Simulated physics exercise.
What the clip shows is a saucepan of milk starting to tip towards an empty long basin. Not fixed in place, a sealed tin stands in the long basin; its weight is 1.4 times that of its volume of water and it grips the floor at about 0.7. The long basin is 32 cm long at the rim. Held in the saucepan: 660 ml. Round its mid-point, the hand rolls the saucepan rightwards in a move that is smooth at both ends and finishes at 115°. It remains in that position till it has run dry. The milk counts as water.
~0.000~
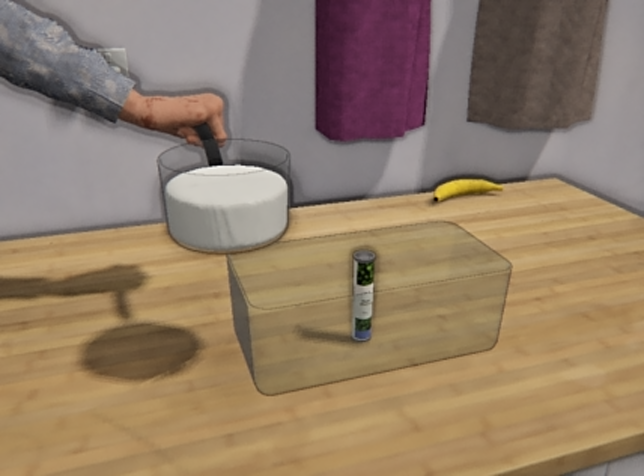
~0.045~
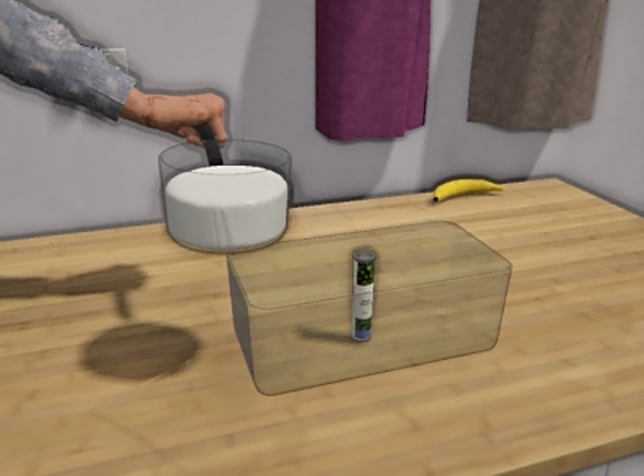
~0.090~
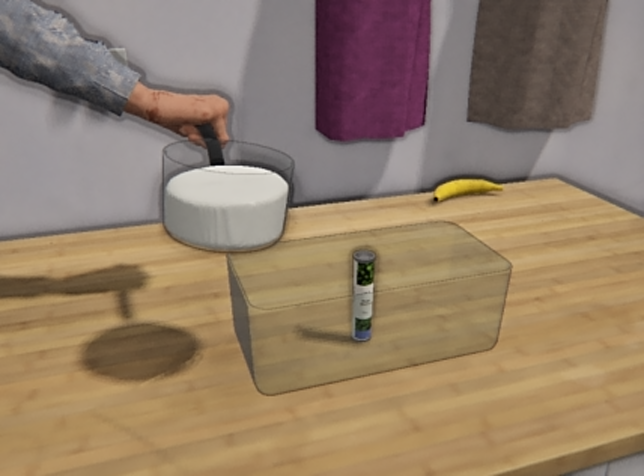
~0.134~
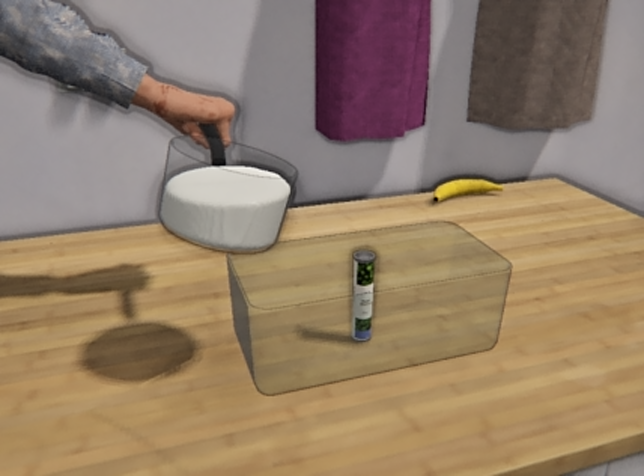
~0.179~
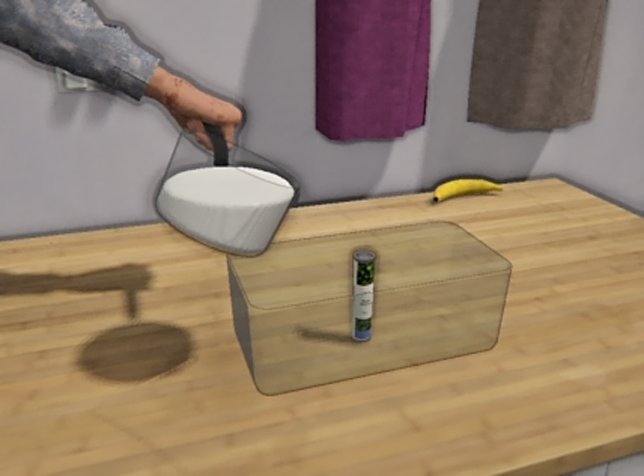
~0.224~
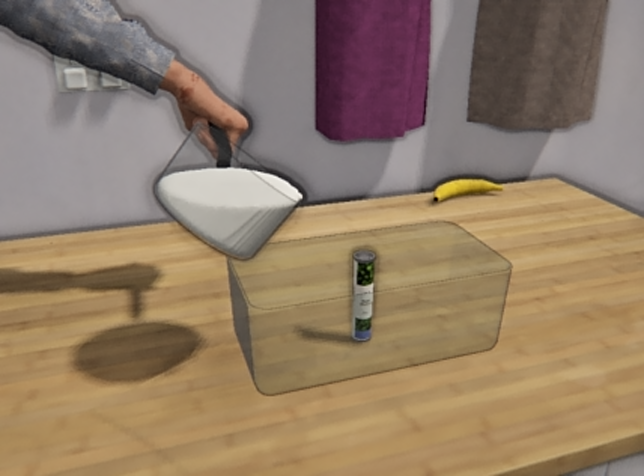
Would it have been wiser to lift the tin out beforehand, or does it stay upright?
It stays upright.
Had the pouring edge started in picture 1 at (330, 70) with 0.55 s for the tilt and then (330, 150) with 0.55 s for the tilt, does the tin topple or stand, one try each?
Trial 1 - tin tips; trial 2 - tin tips.
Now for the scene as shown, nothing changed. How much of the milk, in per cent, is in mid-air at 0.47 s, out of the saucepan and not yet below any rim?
Around 28 in a hundred.
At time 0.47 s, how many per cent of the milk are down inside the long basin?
Roughly 46 per cent.
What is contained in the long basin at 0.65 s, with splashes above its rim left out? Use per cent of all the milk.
Some 92 per cent.
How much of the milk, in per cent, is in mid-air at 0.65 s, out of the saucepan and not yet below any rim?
Roughly 4 %.
By 0.47 s the tilt is 109° and 26 per cent is still to pour; the tin stands where it began.
By 0.65 s the tilt is 115° and 4 per cent is still to pour; the tin stands where it began.
By 0.84 s the tilt is 115° and 0 per cent is still to pour; the tin stands where it began.
By 1.05 s the tilt is 115° and 0 per cent is still to pour; the tin stands where it began.
At rest the tin stands where it began.
